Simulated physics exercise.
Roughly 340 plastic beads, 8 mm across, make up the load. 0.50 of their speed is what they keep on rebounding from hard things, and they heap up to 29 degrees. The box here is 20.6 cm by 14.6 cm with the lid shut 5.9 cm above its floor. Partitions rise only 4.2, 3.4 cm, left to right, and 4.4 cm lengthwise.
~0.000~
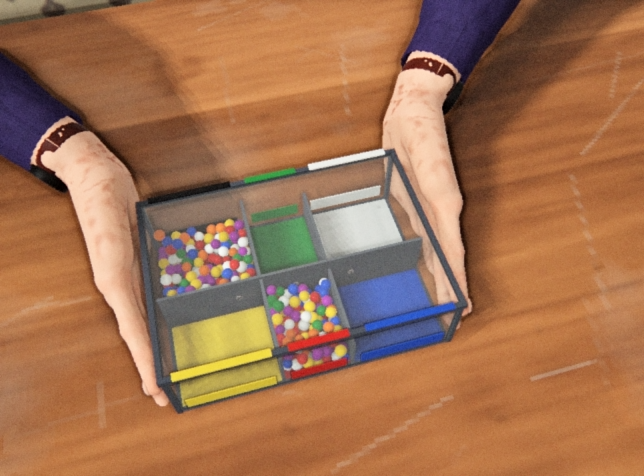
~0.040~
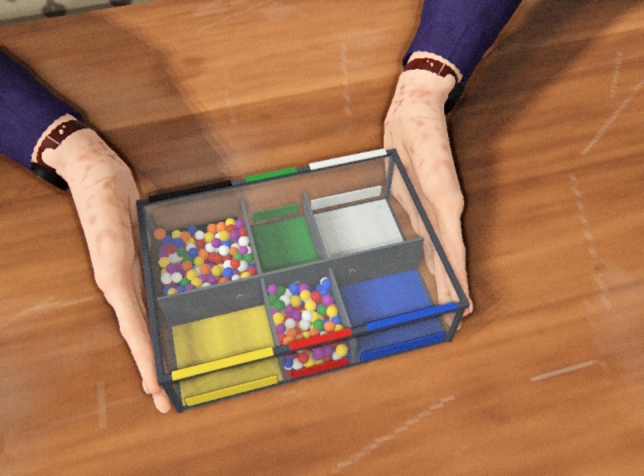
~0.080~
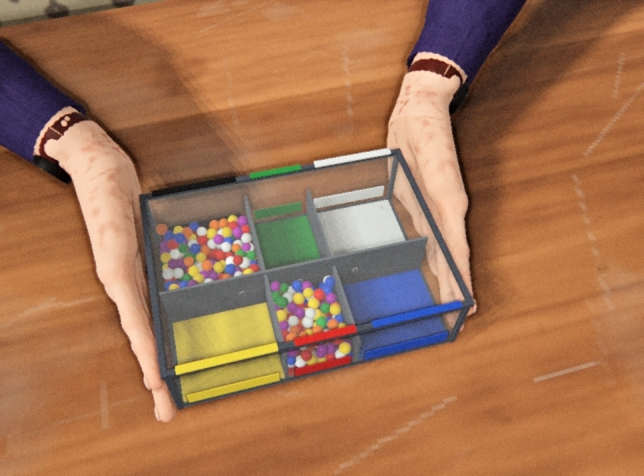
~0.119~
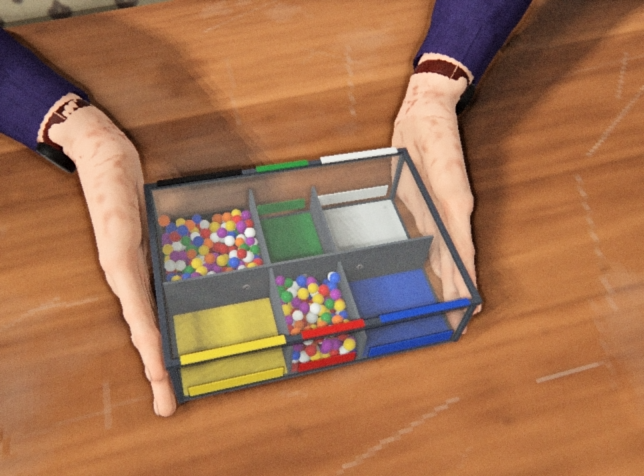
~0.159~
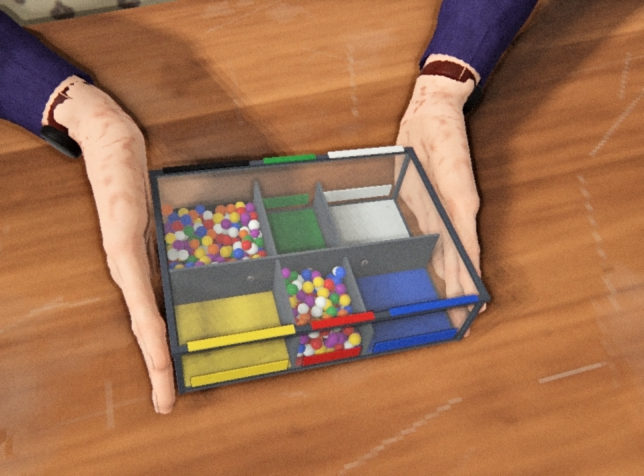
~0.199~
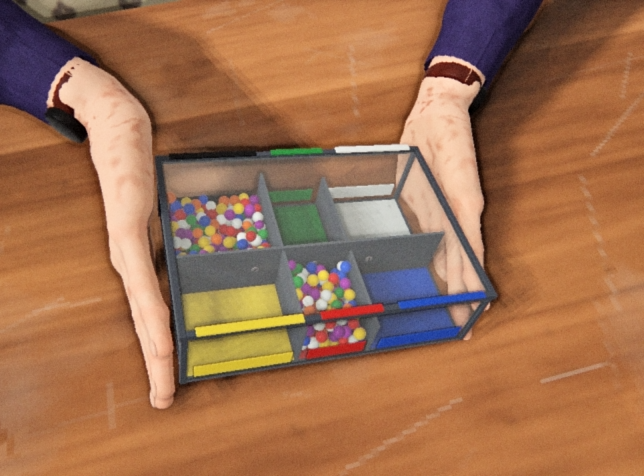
At a wooden table, two hands holding a clear divided box of colourful beads and tilting it slightly toward the back right.
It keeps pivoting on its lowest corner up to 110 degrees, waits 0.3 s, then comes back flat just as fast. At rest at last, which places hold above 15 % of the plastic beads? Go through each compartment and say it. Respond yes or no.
Red: No; blue: Yes; green: No; yellow: No; white: Yes; black: Yes.
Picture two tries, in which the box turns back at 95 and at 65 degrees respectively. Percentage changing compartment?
Around 55 and 10 in a hundred, respectively.
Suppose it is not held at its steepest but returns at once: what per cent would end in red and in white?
Final amounts would be red 0% and white 25%.
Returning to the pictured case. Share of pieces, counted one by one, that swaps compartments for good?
55 %.
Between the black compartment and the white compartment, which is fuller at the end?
More ends up in the black one.
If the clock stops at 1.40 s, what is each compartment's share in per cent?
Shares - red: 0, blue: 30, green: 0, yellow: 0, white: 20, black: 45.
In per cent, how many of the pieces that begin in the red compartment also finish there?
Around 0 per cent of it.
Then, at 1.40 s, tilt 110 degrees; blue 30 %, white 20 %, black 45 %.
After 2.21 s, tilt 57 degrees; blue 30 %, white 25 %, black 45 %.
After 3.03 s, tilt 0 degrees; blue 30 %, white 25 %, black 45 %.
In the end, at 3.7 s, red 0 %, blue 30 %, green 0 %, yellow 0 %, white 25 %, black 45 %.
